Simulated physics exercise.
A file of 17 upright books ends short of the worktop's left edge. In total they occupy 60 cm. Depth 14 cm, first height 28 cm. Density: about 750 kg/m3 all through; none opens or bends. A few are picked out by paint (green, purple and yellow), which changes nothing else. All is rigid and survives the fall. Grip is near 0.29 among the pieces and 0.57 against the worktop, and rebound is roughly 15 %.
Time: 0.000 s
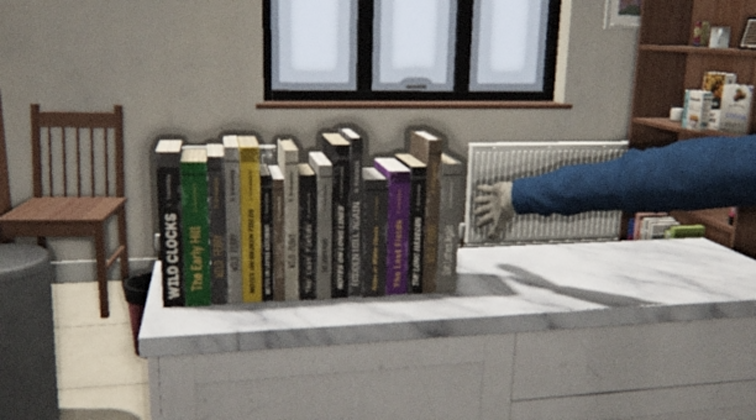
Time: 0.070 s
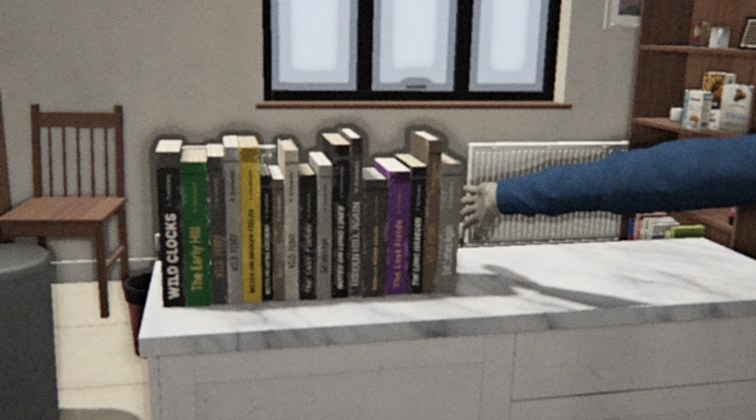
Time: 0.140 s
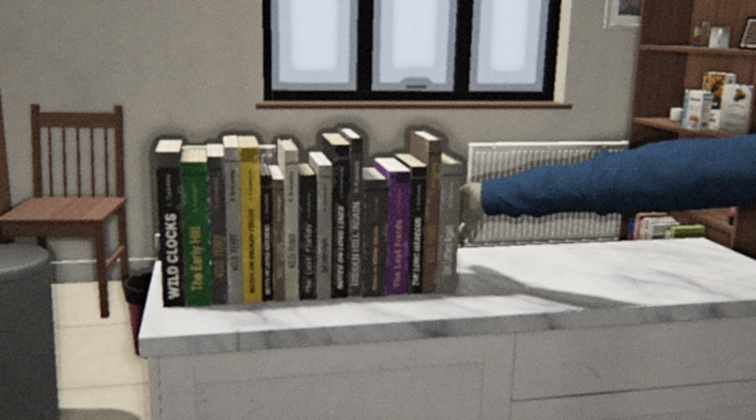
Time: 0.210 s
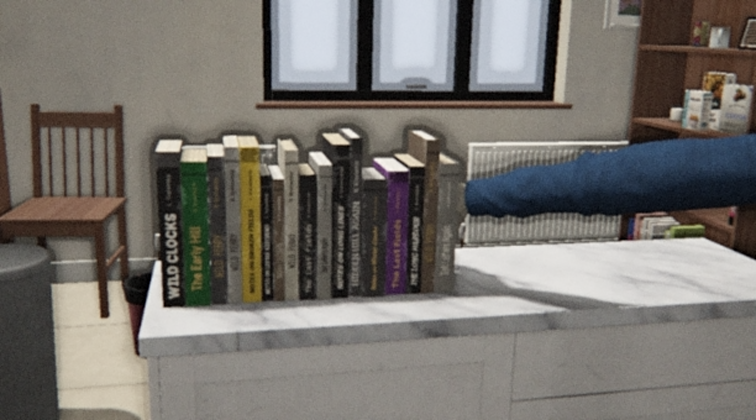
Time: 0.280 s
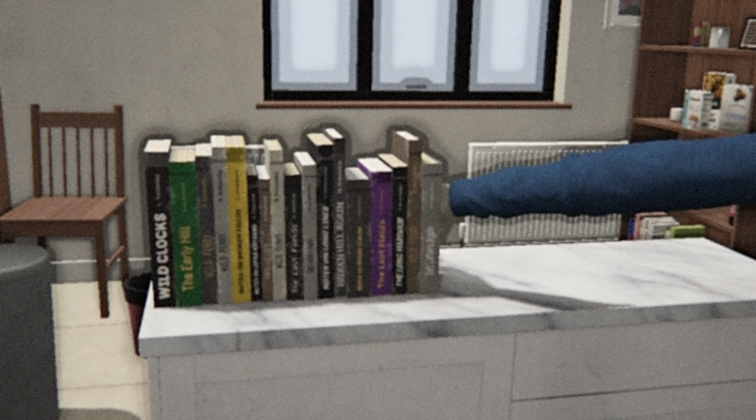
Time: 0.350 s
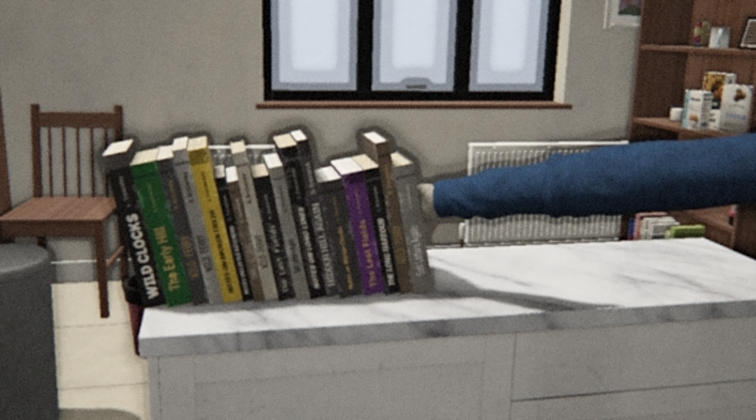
A blue-sleeved arm pushes a row of upright books leftward, and they begin leaning left.
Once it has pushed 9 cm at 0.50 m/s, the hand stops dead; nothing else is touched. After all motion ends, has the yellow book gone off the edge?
Yes, it has gone off.
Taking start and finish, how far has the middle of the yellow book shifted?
About 100 cm.
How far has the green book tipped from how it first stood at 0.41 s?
I'd estimate close to 20°.
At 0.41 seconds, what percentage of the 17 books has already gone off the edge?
0 per cent at that moment.
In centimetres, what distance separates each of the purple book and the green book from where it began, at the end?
Well, the purple finishes about 10 cm from where it began, while the green finishes about 100 cm from its start.
After 0.41 s, none of the 17 books off the edge, 17 disturbed; yellow book leaning 22°; green book leaning 22°.
After 0.56 s, none of the 17 books off the edge, 17 disturbed; yellow book leaning 45°; green book leaning 52°.
After 0.82 s, 3 of the 17 books off the edge; yellow book on its side; green book on its side.
After 1.08 s, 5 of the 17 books off the edge; yellow book on its side; green book on its side.
By the end (1.5 s), 5 of the 17 books off the edge; yellow book on its side; green book on its side; purple book leaning 39°.
